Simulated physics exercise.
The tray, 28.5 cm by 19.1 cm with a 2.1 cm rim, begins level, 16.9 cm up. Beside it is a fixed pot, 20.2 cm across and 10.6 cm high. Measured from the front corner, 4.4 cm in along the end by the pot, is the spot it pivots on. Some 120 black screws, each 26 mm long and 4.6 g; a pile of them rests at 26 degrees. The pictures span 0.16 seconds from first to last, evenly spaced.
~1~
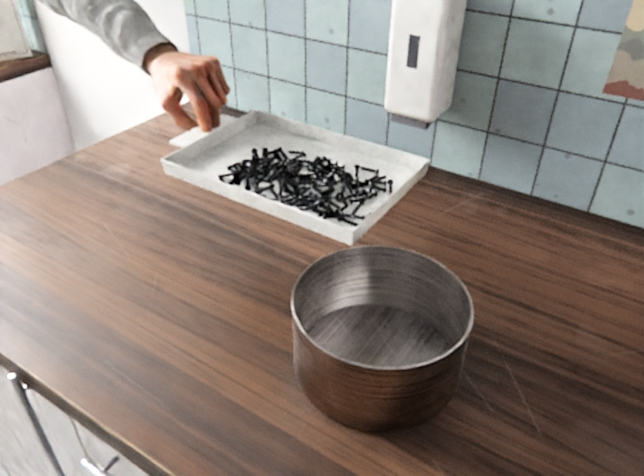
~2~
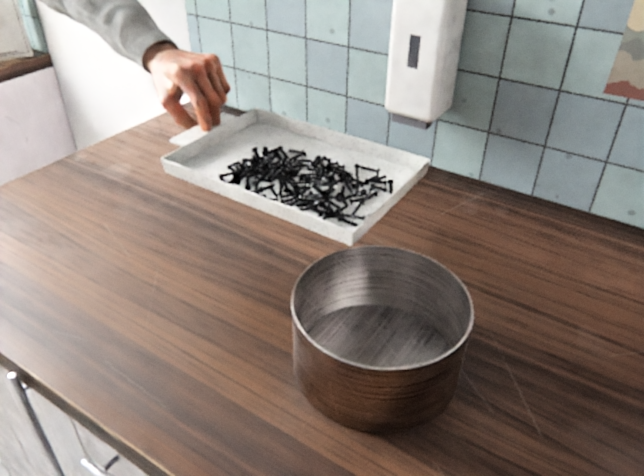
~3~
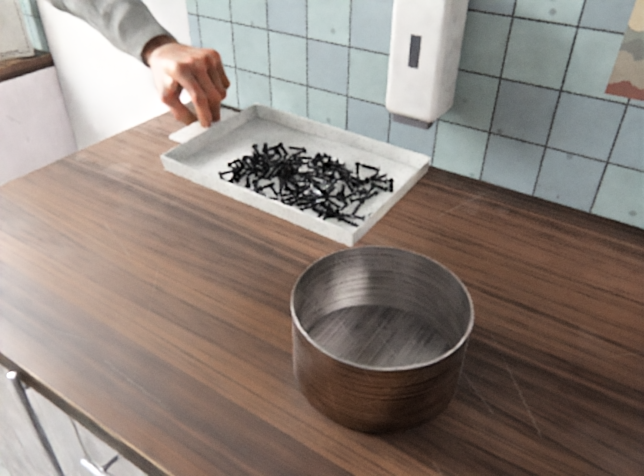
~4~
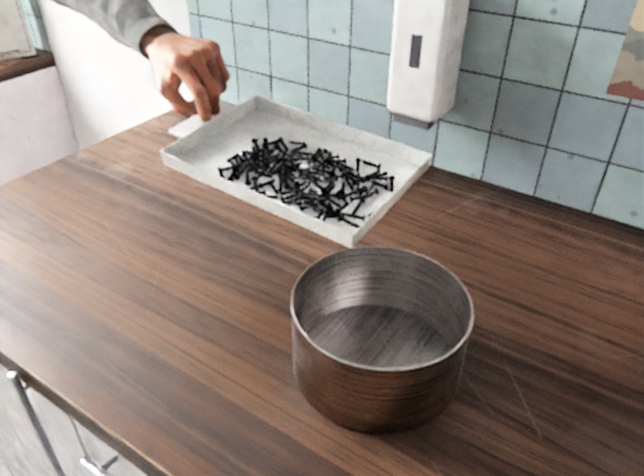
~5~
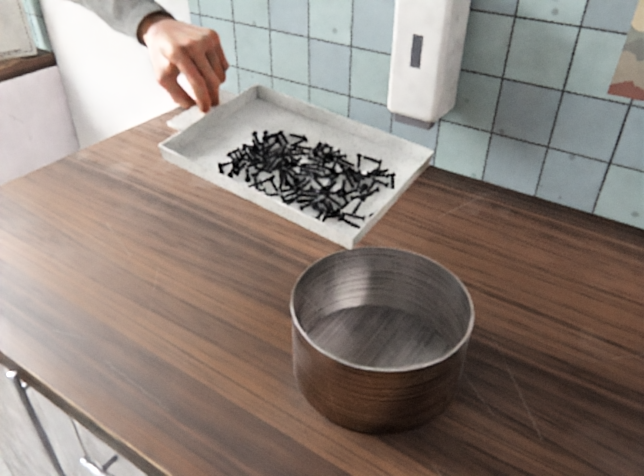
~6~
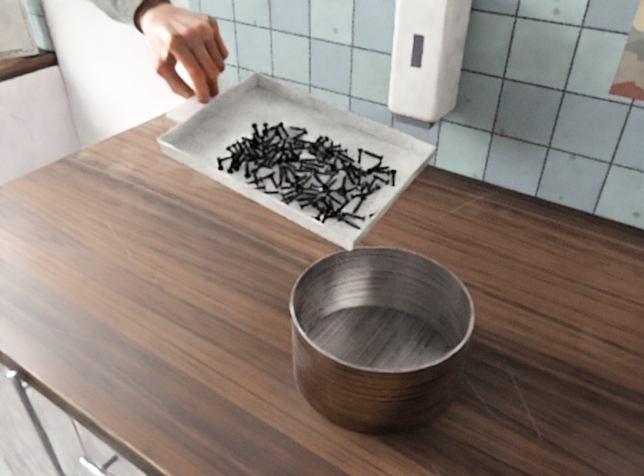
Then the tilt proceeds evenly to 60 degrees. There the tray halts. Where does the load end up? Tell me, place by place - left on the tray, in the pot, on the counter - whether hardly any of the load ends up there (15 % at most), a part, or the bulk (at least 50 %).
Tray - the bulk, pot - a part, counter - hardly any.
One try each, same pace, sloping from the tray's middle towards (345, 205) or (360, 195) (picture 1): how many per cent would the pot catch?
About 45 per cent on the first try and 35 per cent on the second.
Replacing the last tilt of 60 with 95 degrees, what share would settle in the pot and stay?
100 percent.
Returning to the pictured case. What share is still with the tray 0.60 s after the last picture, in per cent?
Close to 85 in a hundred parts of the load.
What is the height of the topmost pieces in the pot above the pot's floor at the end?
Measured height: Approx. 1.0 cm.
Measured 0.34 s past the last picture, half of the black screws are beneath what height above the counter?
I'd say near 22 cm.
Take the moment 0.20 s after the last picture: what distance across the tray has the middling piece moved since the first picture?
It has moved some 1 cm from its start.
Then, 0.20 s after the last picture, tilt 37 degrees; the tray holds 100 %, the pot 0 %.
Then, 0.34 s after the last picture, tilt 54 degrees; the tray holds 100 %, the pot 0 %.
Then, 0.60 s after the last picture, tilt 60 degrees; the tray holds 85 %, the pot 15 %.
In the end, tray 70 %, pot 30 %, counter 0 %.
